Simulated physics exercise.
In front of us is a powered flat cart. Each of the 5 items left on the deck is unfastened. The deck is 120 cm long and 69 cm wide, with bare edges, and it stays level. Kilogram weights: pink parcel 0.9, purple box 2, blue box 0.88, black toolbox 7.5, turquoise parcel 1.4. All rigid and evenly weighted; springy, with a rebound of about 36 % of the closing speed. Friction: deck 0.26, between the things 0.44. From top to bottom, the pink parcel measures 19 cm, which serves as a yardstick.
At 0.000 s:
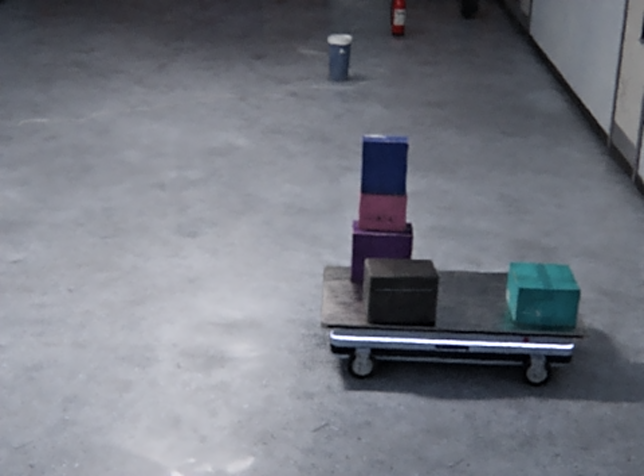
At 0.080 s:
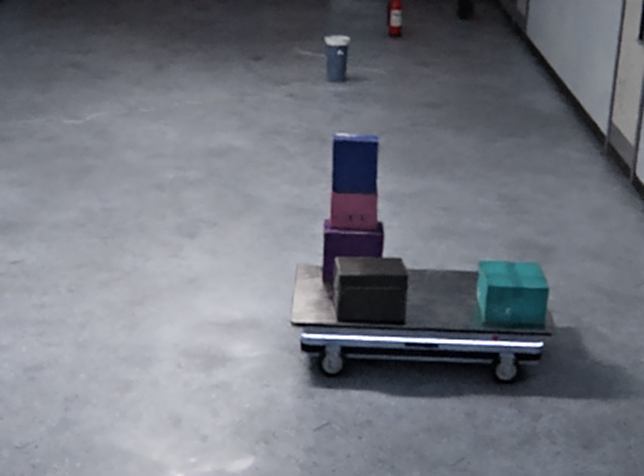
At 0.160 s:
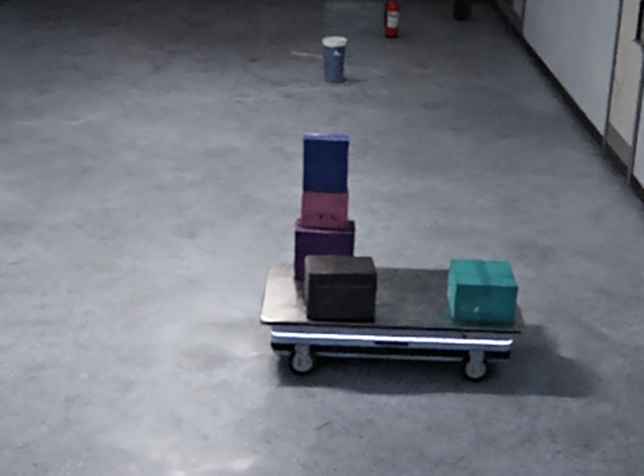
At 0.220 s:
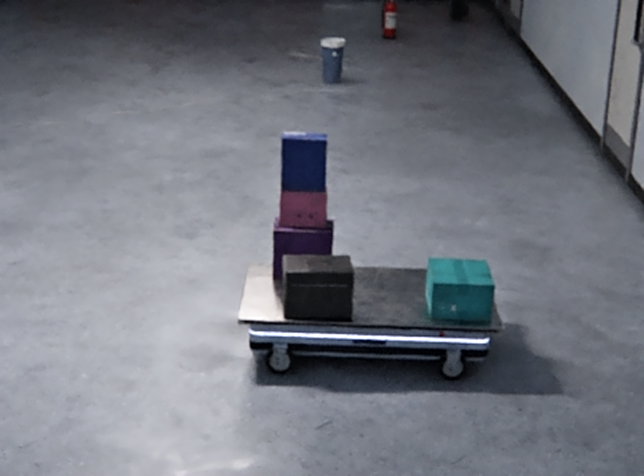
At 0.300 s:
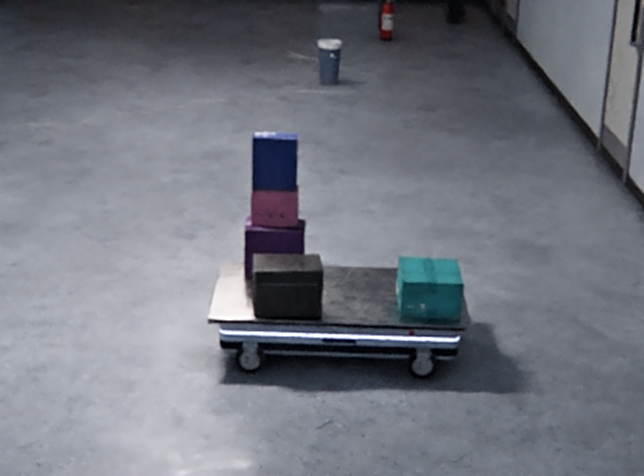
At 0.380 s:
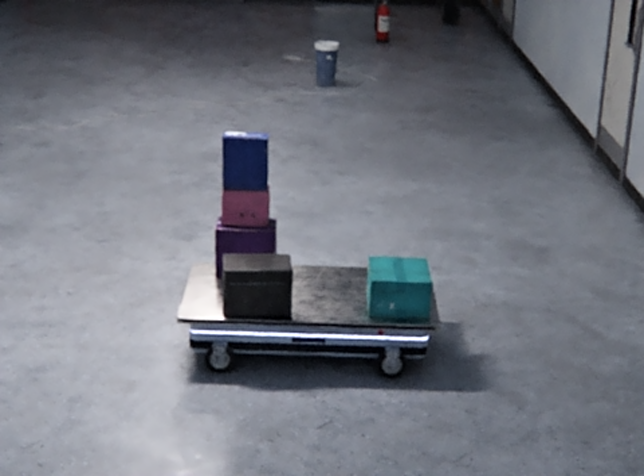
A flat cart carrying a blue box stacked on a pink parcel and a purple box, plus a black toolbox and a turquoise parcel, rolled steadily left across a gray floor, its load staying in place.
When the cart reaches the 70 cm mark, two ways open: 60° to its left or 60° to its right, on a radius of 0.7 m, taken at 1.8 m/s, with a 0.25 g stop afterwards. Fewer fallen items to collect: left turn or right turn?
Left.
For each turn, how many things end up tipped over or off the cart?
Count for left: 4; count for right: 5.
Turning left. At 0.78 s, 140 cm covered, turned 45°; pink parcel, purple box and blue box now off the cart; black toolbox slid 56 cm; turquoise parcel slid 5 cm.
After 1.18 s, 207 cm covered, turned 60°; black toolbox now off the cart; turquoise parcel slid 18 cm.
By the end (2.1 s), off the cart, pink parcel, purple box, blue box and black toolbox; not toppled but over 10 cm from the start, turquoise parcel. Seen from the same camera at the end, purple box near (79, 327).
Turning right instead, pink parcel, purple box, blue box, black toolbox and turquoise parcel tipped over or off the cart, 5 of 5 in all.
